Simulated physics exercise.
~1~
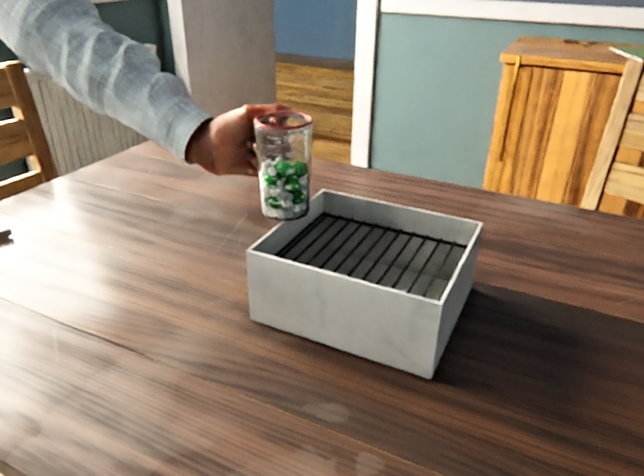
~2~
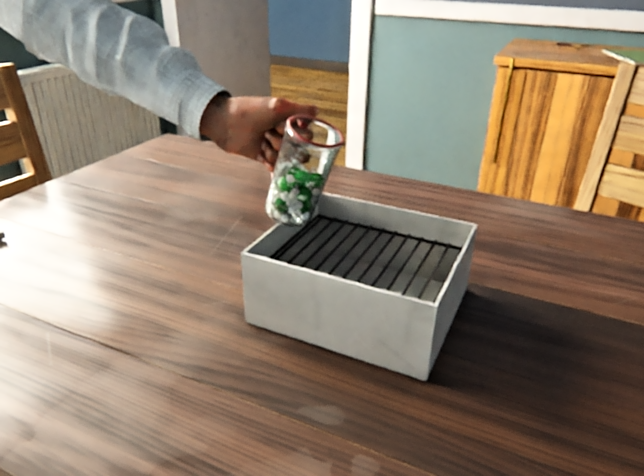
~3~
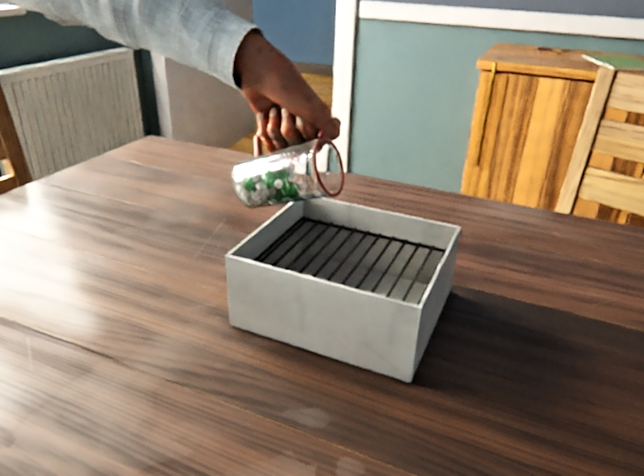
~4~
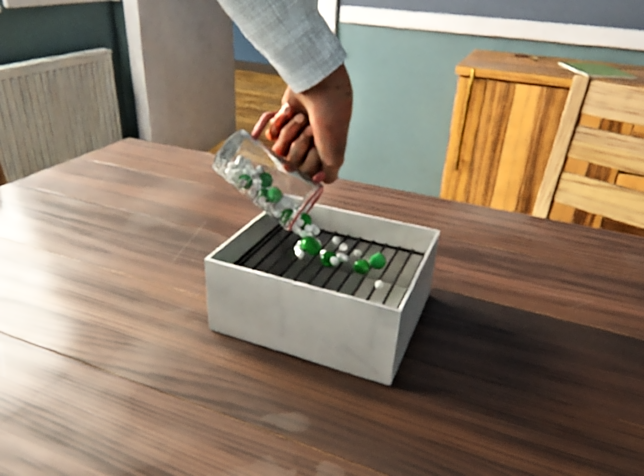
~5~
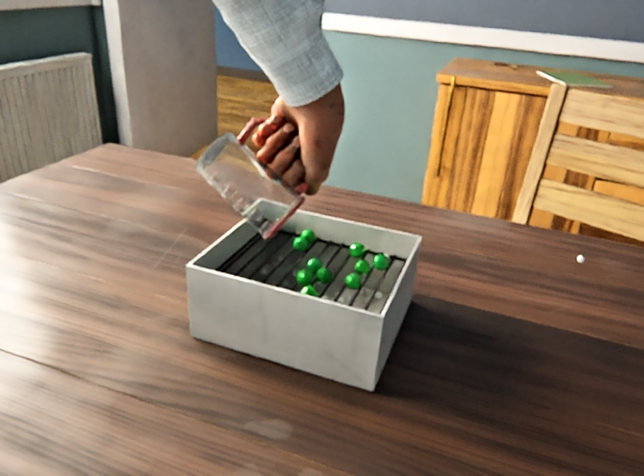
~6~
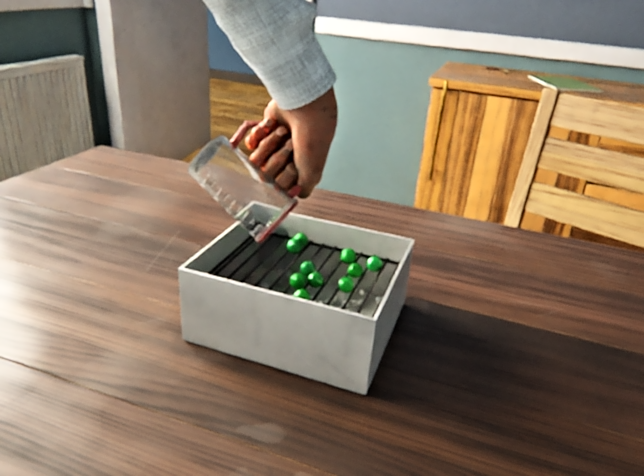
On a dark wooden table in a room with wooden furniture, a hand holds a clear cup of mixed white and green pieces beside a pale open box with dark wires across it. As the view pans slightly right, the hand moves the cup over the box and tips it onto its side. The pieces then tumble out, both colours scattering across the wires. The cup empties as the white pieces drop through the gaps, though a stray one appears outside the box to the right. At the end, the green pieces remain on top of the wires beneath the tilted, empty cup.
